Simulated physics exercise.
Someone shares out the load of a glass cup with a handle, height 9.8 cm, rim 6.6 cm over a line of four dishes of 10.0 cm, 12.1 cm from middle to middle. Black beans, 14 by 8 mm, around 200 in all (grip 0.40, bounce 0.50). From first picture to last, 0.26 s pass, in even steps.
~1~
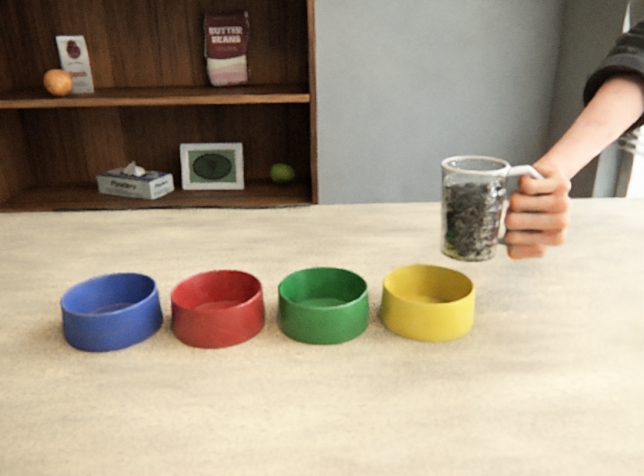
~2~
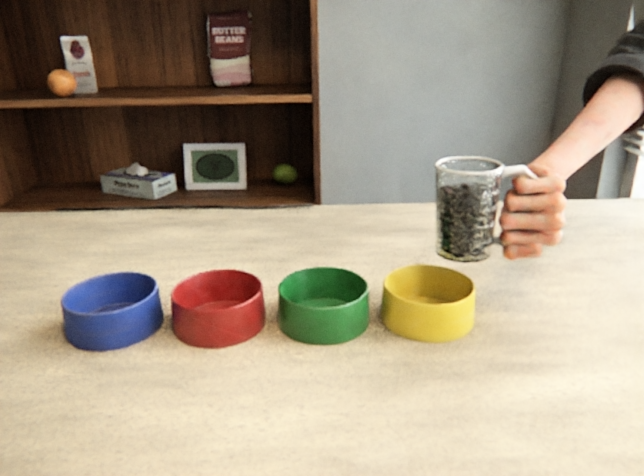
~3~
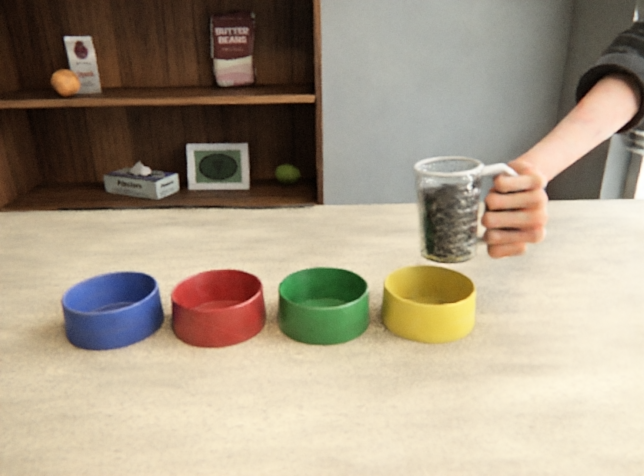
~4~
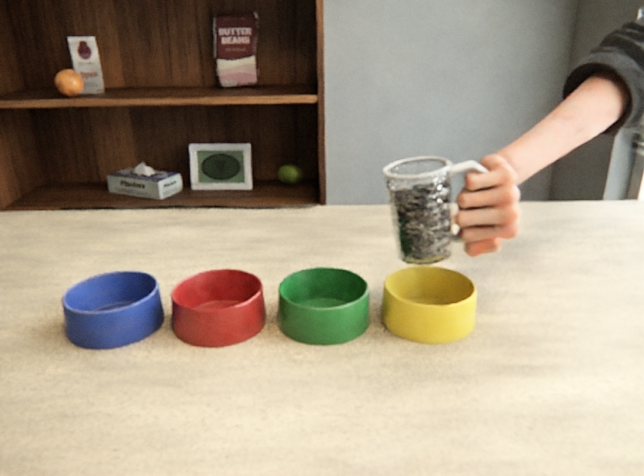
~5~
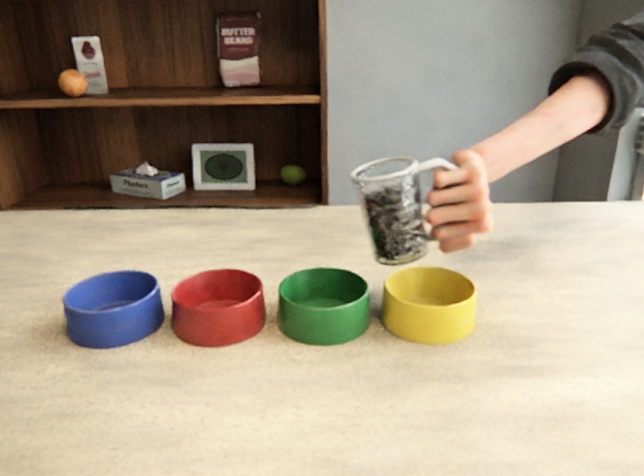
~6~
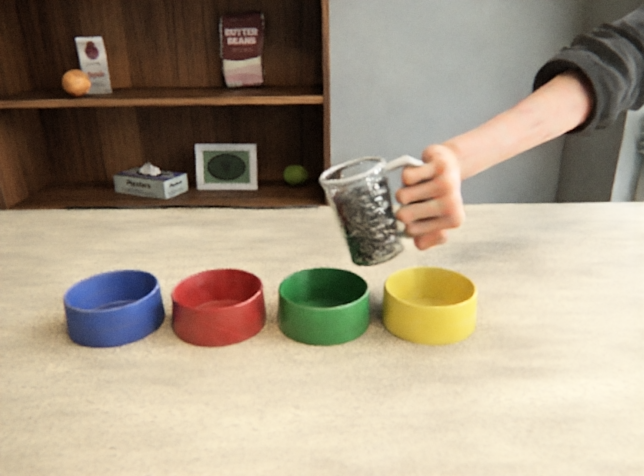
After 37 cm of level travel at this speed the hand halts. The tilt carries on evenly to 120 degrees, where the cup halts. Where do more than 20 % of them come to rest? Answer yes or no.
Red: No, blue: Yes, green: No, yellow: No, counter: No.
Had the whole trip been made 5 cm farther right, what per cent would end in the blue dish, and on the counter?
Then: Blue 100, counter 0.
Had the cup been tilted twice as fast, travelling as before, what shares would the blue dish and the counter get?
Then: Blue 60; counter 40.
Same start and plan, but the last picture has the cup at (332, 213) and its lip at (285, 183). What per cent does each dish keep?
Red 0; blue 90; green 0; yellow 0.
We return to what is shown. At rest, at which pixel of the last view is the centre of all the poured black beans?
Near (103, 307).
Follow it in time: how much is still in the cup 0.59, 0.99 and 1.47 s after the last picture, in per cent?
About 100, 95, 20.
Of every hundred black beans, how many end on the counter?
Some 5 per cent.
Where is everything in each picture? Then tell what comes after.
Cup at (471, 209), tilt 0 degrees, lip at (445, 166), moved 0.0 cm; middle of the pieces at (471, 212); yellow dish at (428, 283); green dish at (323, 286); red dish at (217, 289); blue dish at (110, 292), in the first picture.
Cup at (466, 210), tilt 1 degrees, lip at (438, 167), moved 0.7 cm; middle of the pieces at (466, 213), in the second picture.
Cup at (448, 210), tilt 4 degrees, lip at (417, 169), moved 2.7 cm; middle of the pieces at (448, 214), in the third picture.
Cup at (421, 211), tilt 8 degrees, lip at (386, 172), moved 5.6 cm; middle of the pieces at (421, 214), in the fourth picture.
Cup at (393, 212), tilt 12 degrees, lip at (353, 176), moved 8.7 cm; middle of the pieces at (394, 215), in the fifth picture.
Cup at (365, 213), tilt 17 degrees, lip at (322, 179), moved 11.7 cm; middle of the pieces at (366, 215); yellow dish at (430, 286); green dish at (324, 287); red dish at (218, 288); blue dish at (112, 289), in the sixth picture.
Then, 0.59 s after the last picture, tilt 65 degrees; cup holds 100 %.
Then, 0.99 s after the last picture, tilt 98 degrees; cup holds 95 %.
Then, 1.47 s after the last picture, tilt 120 degrees; cup holds 20 %, blue 80 %.
In the end, red 0 %, blue 95 %, green 0 %, yellow 0 %, counter 5 %.
